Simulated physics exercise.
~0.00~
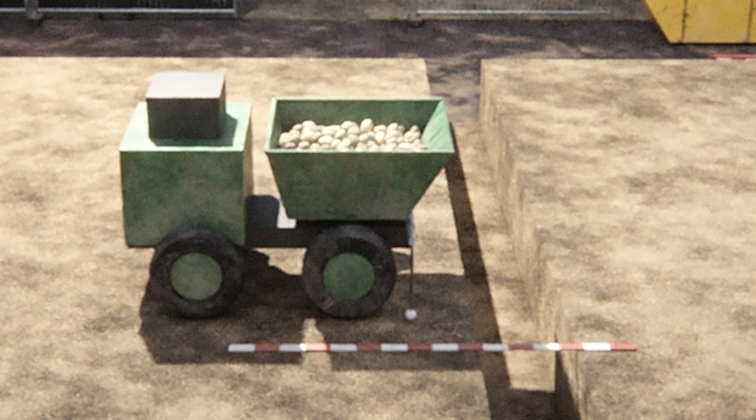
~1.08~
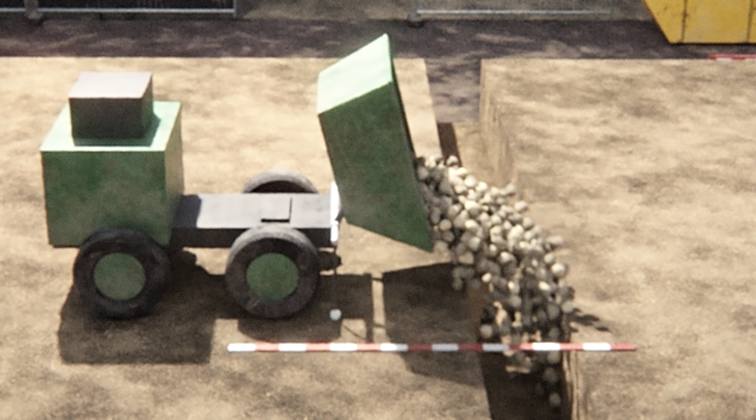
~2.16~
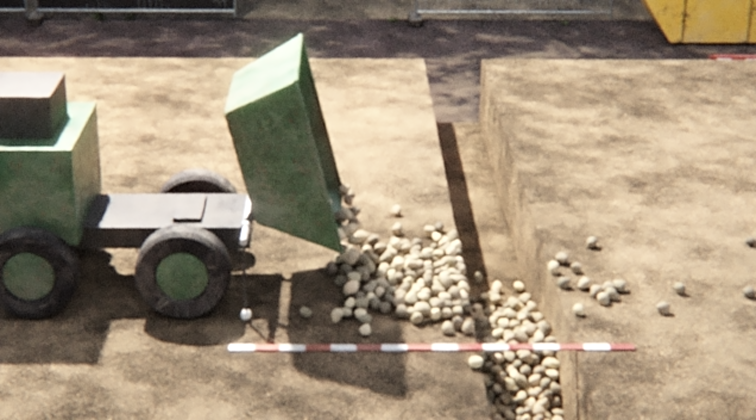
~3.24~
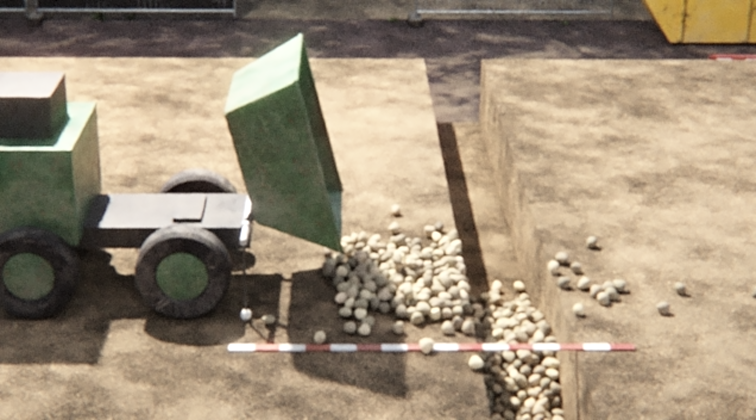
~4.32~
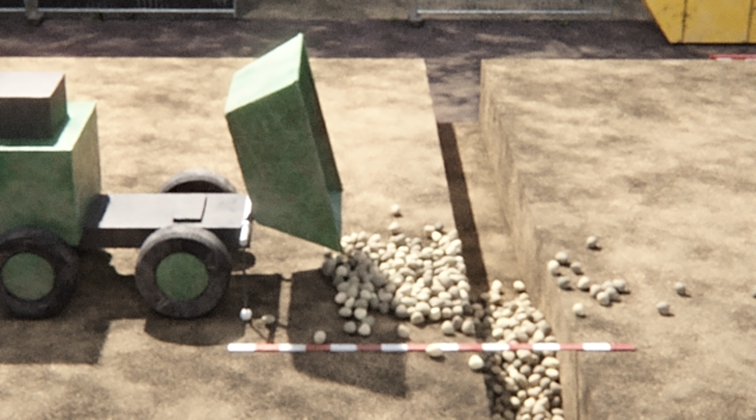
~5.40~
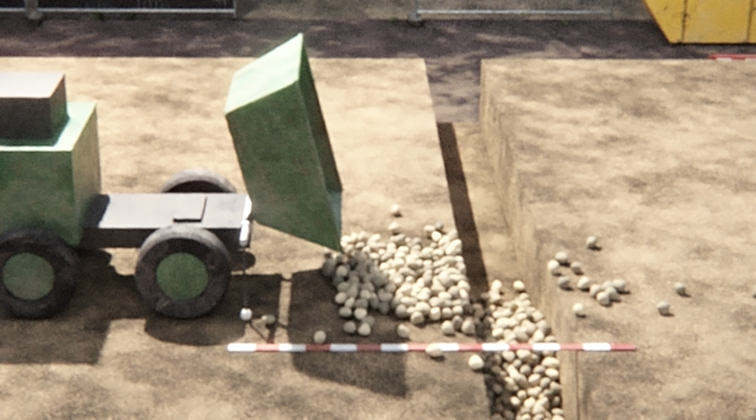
Green dumper tipping pale cobbles into a trench while drawing left, most landing inside, a heap left short and a few beyond.
